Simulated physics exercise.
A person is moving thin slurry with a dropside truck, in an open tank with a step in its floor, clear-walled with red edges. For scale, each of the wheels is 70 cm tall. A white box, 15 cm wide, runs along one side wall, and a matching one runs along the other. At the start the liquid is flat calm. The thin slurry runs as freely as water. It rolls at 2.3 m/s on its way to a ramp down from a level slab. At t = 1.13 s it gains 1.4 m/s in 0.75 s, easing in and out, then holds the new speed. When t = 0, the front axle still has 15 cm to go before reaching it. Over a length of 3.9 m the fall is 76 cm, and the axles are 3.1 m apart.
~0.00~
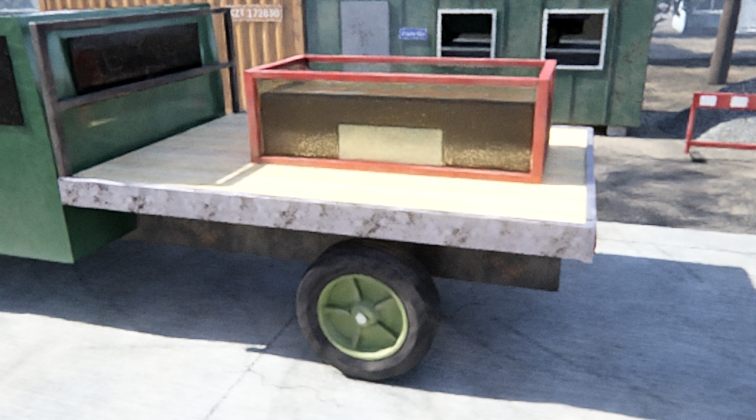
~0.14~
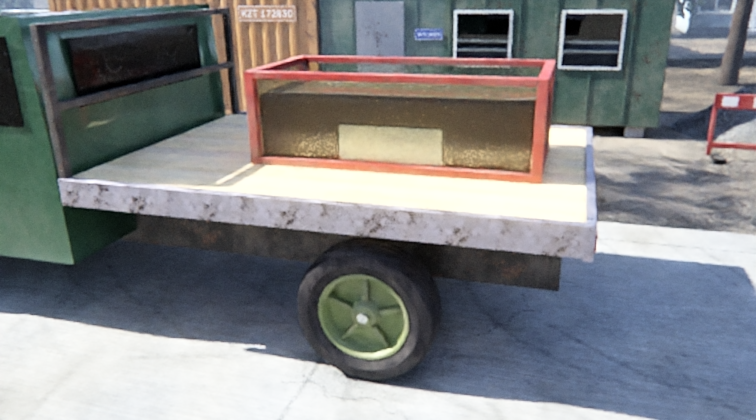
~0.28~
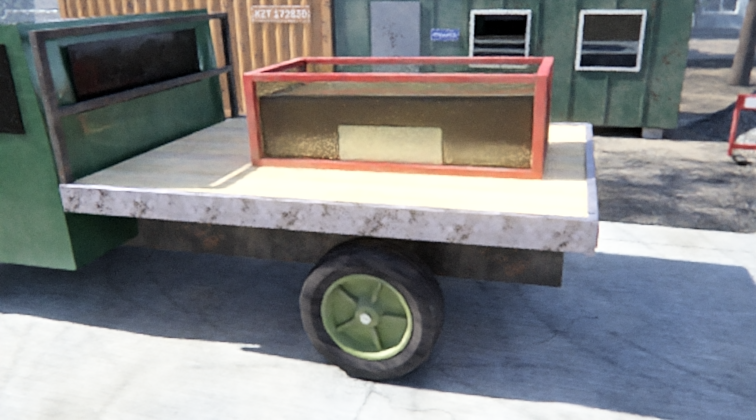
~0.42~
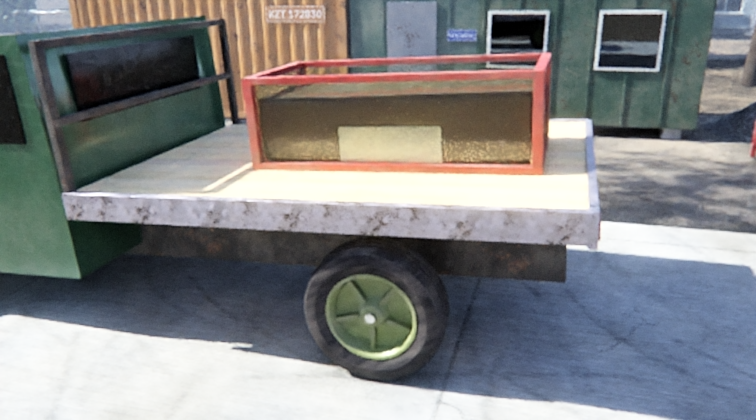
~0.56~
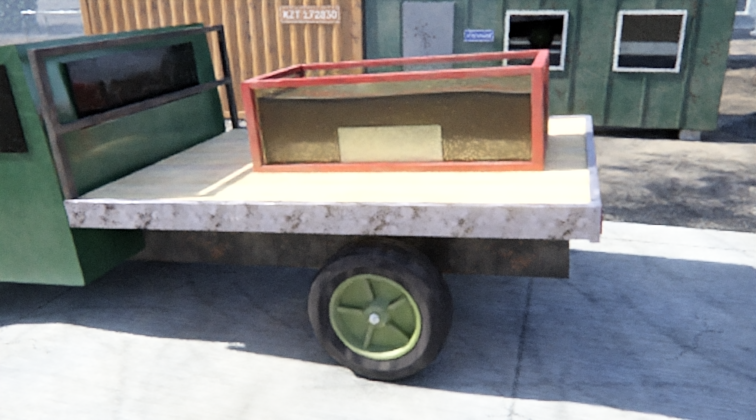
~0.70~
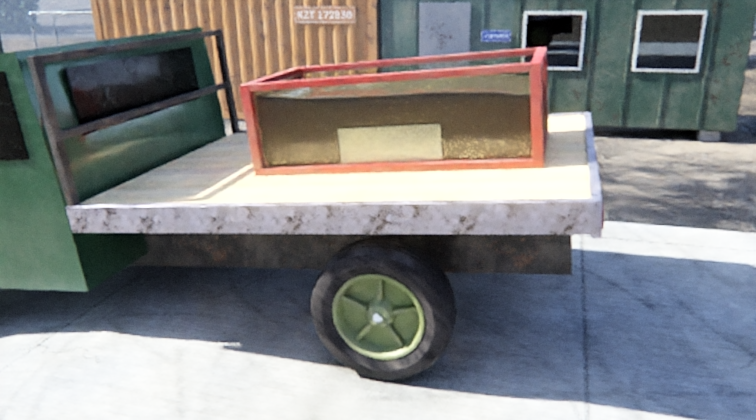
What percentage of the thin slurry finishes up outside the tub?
About 0 per cent.
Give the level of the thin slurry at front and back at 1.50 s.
The surface sits near 42 cm in front and near 26 cm at the rear.
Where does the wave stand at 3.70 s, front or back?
Result: At the rearward end.
Then, 1.50 s in, it stands 27 cm high behind and 41 cm in front; all of it is still inside.
Then, 2.50 s in, it stands 32 cm high behind and 32 cm in front; all of it is still inside.
Then, 3.70 s in, it stands 37 cm high behind and 32 cm in front; all of it is still inside.
Then, 6.18 s in, all of it is still inside.
